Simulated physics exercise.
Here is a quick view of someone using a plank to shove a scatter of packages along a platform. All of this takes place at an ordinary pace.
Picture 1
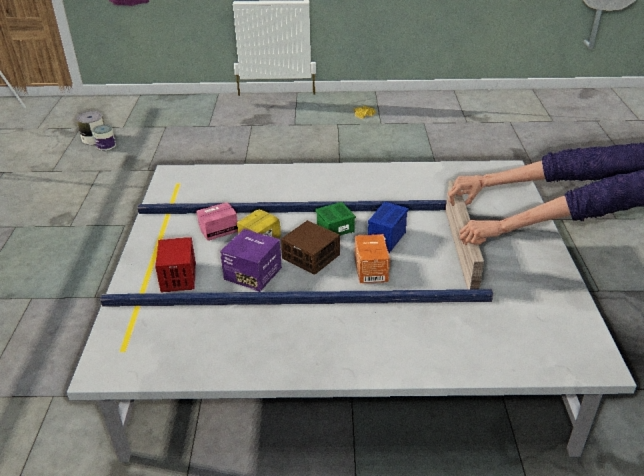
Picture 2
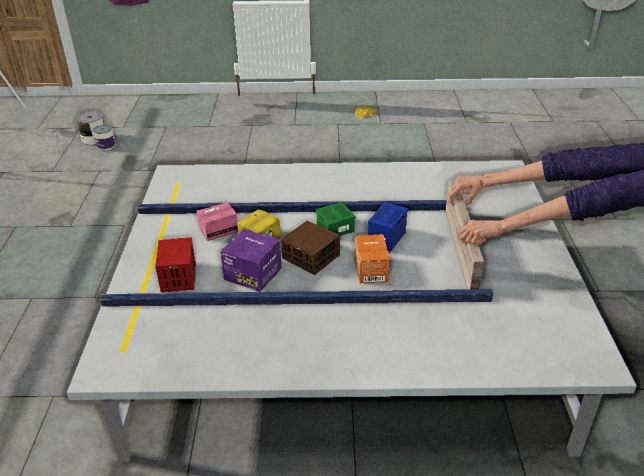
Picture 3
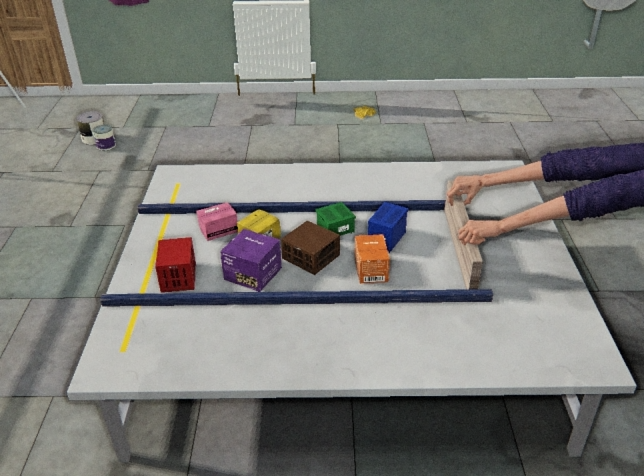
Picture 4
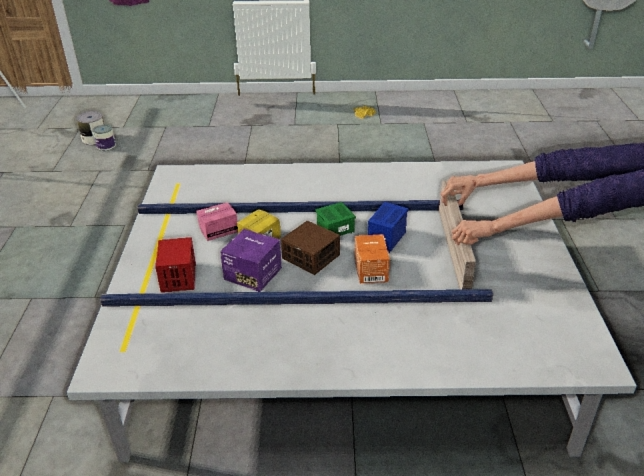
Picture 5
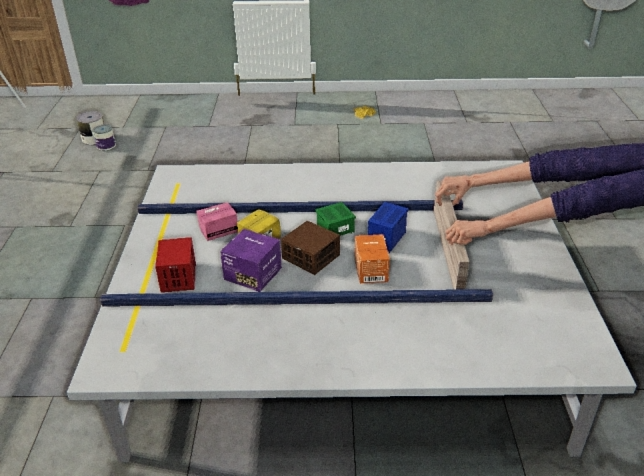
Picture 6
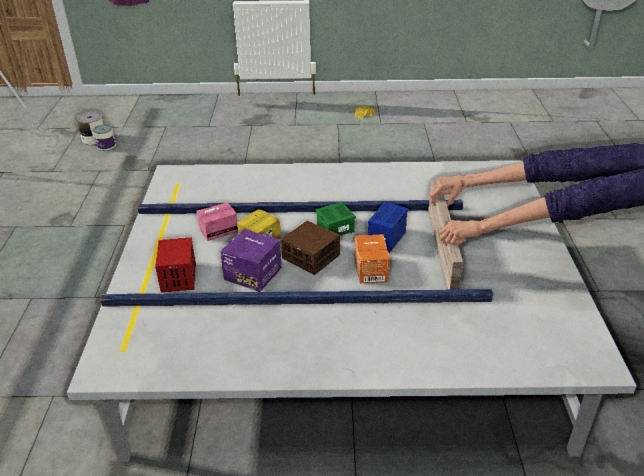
The clip opens on a white table where colourful boxes and crates sit scattered between two dark blue rails, with two hands holding a plank upright at the right. The hands then slide the plank slightly left, narrowing the gap to the boxes, which all stay still.
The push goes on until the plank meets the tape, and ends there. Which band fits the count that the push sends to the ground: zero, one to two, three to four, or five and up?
When it halts, more than four of them have come off.
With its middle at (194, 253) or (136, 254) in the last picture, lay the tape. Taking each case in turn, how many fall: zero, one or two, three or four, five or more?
Count per tape, in the order given: One to two, then 5 or more.
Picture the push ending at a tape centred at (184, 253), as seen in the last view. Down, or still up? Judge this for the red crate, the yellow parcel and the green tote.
Result - red crate: Drops; yellow parcel: Remains in place; green tote: Remains in place.
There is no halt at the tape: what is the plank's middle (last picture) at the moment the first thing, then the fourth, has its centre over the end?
First about (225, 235), next about (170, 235).
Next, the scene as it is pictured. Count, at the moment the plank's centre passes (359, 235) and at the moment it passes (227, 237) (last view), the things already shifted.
4 by the first point, 8 by the second.
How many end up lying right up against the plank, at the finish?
The number is 3.
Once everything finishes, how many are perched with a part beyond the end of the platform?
Count of overhanging things: 0.
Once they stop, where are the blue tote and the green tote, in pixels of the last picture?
In the last picture they sit at about (144, 230) and about (150, 215).
Soon after, none off yet; red crate at rest near (176, 265); pink parcel at rest near (218, 221); purple box moved a little near (240, 264).
By the end, the number that fall off is five or more; fallen, brown crate, yellow parcel, purple box, pink parcel and red crate.
